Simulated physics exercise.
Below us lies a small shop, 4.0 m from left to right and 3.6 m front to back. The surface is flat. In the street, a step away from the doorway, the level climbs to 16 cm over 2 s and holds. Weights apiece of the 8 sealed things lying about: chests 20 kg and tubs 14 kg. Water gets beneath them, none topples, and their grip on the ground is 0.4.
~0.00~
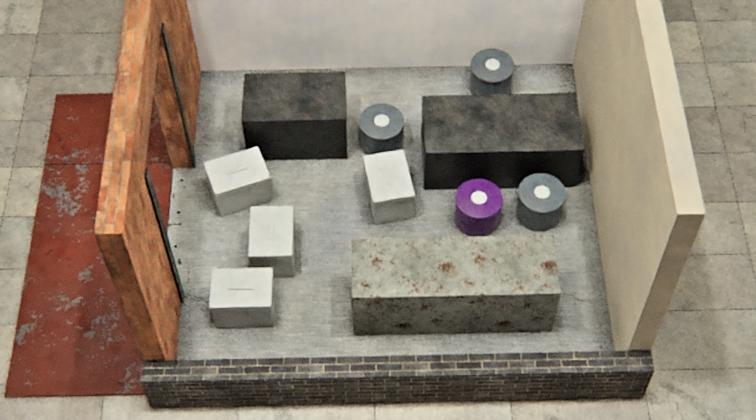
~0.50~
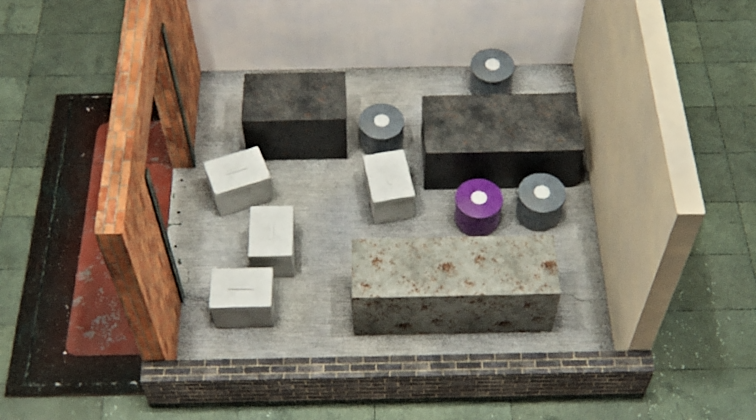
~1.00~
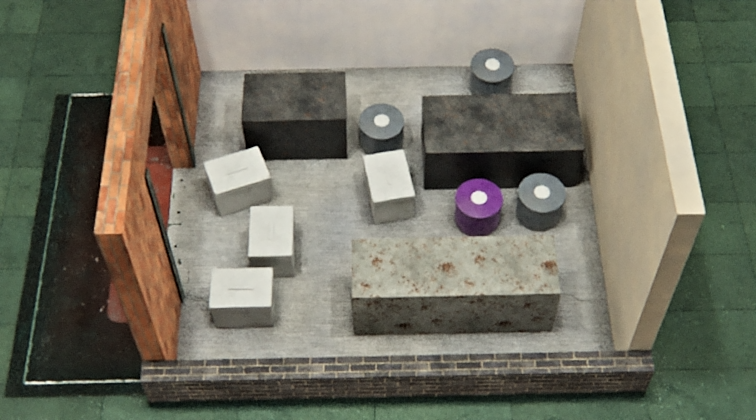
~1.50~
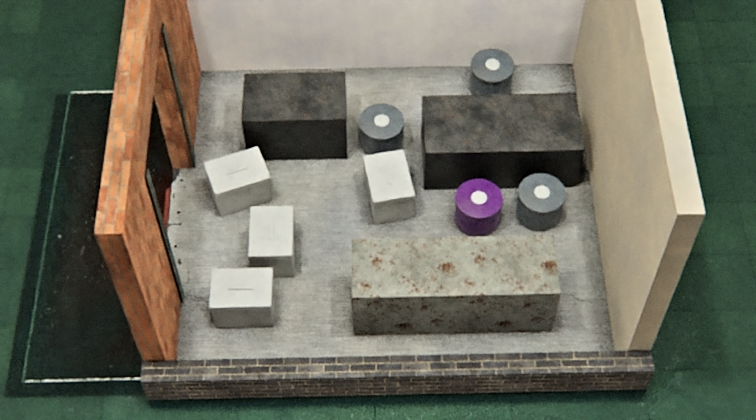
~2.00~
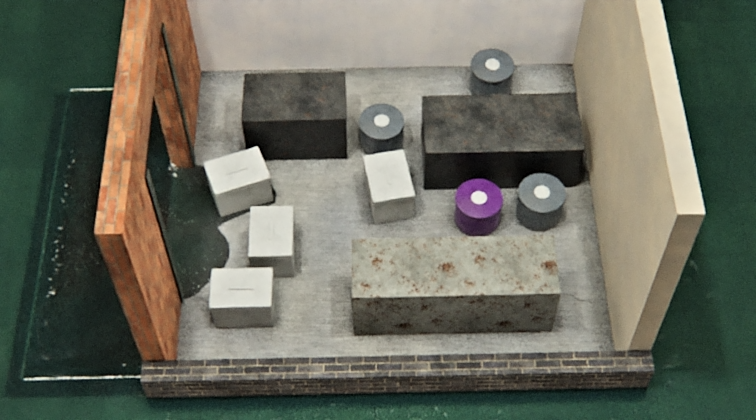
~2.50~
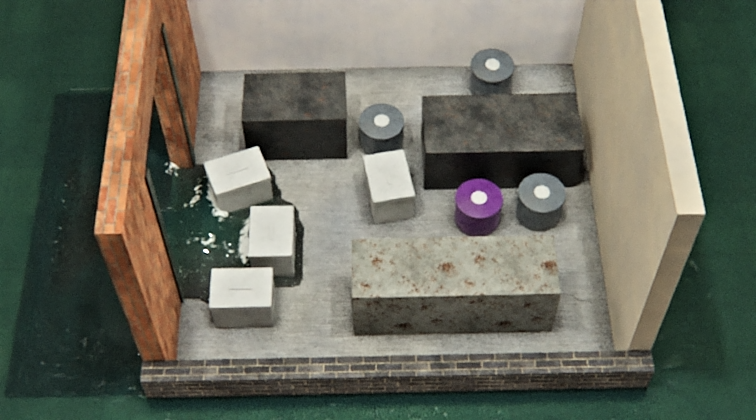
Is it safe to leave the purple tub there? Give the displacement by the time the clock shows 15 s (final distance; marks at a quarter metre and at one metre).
The purple tub moves a short way.
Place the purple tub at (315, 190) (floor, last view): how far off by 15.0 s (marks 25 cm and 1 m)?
It is nudged along.
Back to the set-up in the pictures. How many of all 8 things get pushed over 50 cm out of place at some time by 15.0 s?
That makes 4.
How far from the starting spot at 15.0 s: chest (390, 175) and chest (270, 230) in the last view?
In that order: 140 cm, 200 cm.
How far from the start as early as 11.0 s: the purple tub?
Roughly 50 cm by then.
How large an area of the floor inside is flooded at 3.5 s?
Roughly 3.0 m2.
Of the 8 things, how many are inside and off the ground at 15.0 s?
I count 8.
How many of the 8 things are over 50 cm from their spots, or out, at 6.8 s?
2 of them.
After 3.5 s the purple tub is near (479, 198), 0.0 m from its start, aground; 0 afloat.
After 6.8 s the purple tub is near (505, 189), 0.3 m from its start, aground; 2 afloat.
After 11.0 s the purple tub is near (529, 183), 0.5 m from its start, afloat; 6 afloat.
After 15.0 s the purple tub is near (529, 182), 0.5 m from its start, afloat; 8 afloat.
